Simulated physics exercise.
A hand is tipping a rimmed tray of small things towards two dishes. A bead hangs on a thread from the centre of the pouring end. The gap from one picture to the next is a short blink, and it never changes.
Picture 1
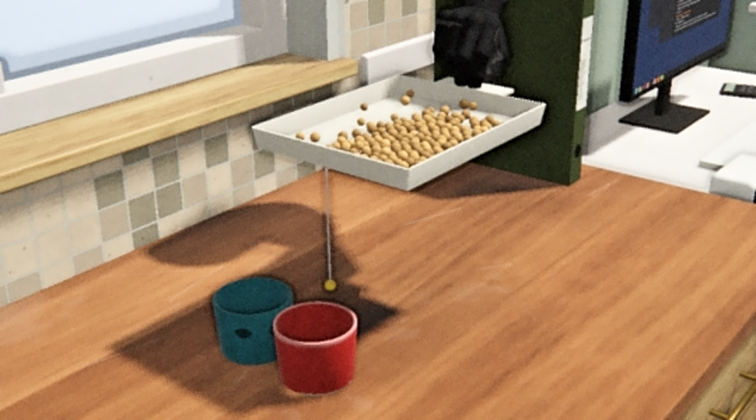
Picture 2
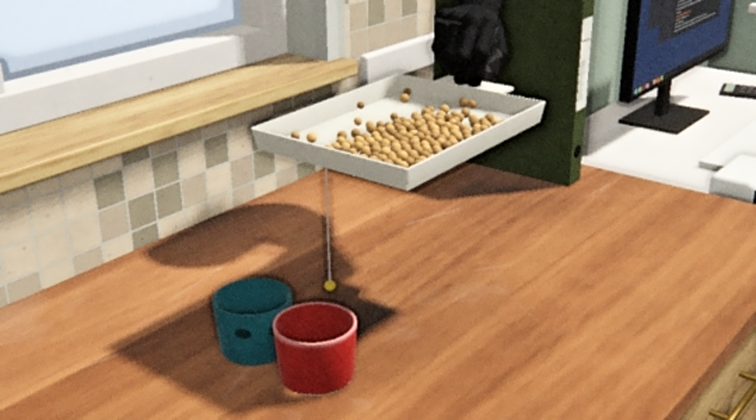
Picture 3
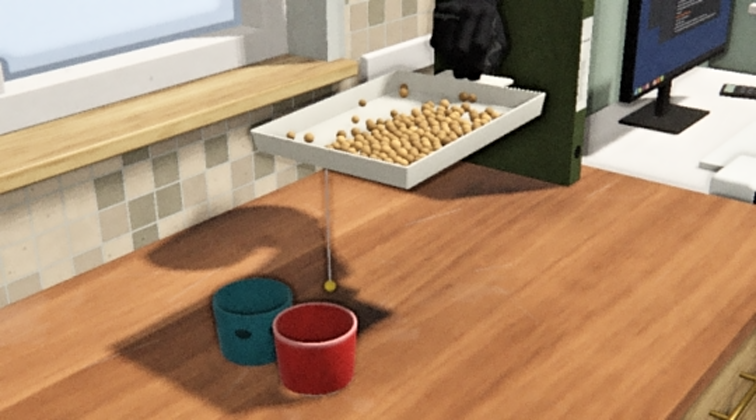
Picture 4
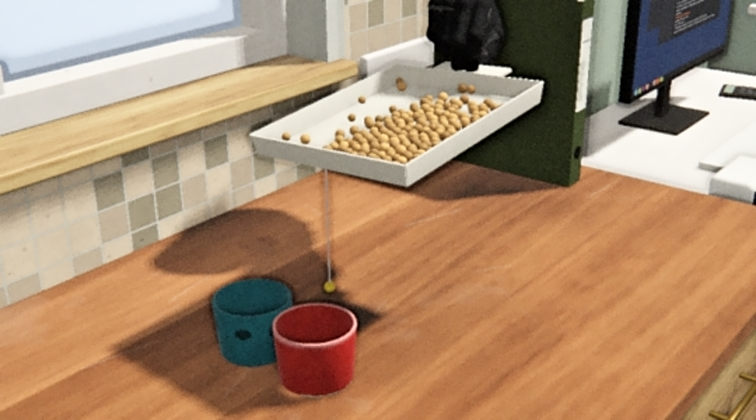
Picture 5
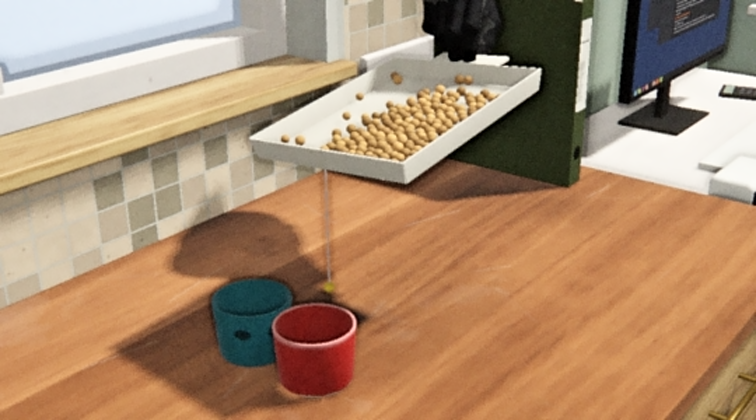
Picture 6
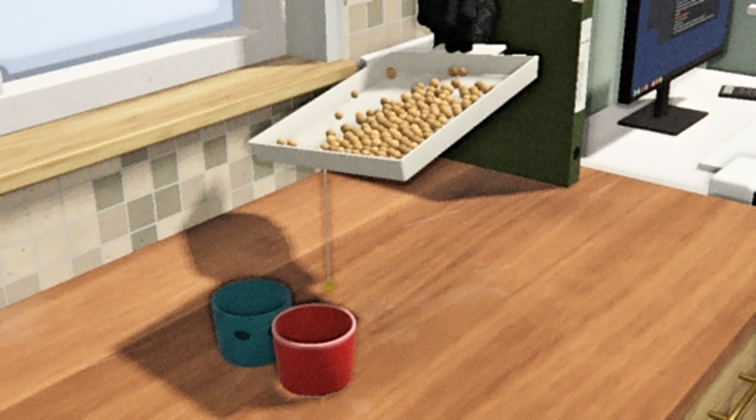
On a wooden kitchen counter, a black-gloved hand gradually tilts a white rimmed tray of round wooden beads above a teal dish and a red dish, and the beads shift slightly inside it while a yellow bead hangs below.
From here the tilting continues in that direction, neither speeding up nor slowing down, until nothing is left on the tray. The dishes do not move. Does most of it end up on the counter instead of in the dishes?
Basically it's a mostly lost load, that one.
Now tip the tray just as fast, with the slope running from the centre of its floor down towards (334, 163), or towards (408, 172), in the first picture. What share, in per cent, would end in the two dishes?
In turn 60 and 0 in a hundred.
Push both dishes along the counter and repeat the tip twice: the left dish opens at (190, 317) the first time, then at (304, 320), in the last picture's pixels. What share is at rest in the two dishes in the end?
That makes 0 per cent, followed by 0 per cent.
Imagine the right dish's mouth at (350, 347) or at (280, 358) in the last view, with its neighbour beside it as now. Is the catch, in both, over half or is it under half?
In the first position a minority, in the second a minority.
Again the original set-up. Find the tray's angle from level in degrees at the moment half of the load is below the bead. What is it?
90°, roughly.
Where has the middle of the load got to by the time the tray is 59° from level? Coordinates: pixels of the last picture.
Close to (315, 127).
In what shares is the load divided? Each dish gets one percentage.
The share is 30 per cent in the left dish and 0 per cent in the right dish.
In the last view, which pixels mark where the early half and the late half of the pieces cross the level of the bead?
First near (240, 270), later near (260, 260).
Shortly afterwards, tray tipped steeply; all but a few on the tray; only a few outside both; only a few in the air.
Next, tray tipped right over; a little on the tray; near a third in the left dish; near half outside both; a little in the air.
Some moments later, tray tipped past a quarter turn; near a third in the left dish; near two thirds outside both.
In the end, tray tipped past a quarter turn; none at all in the right dish; near a third in the left dish; near two thirds outside both.
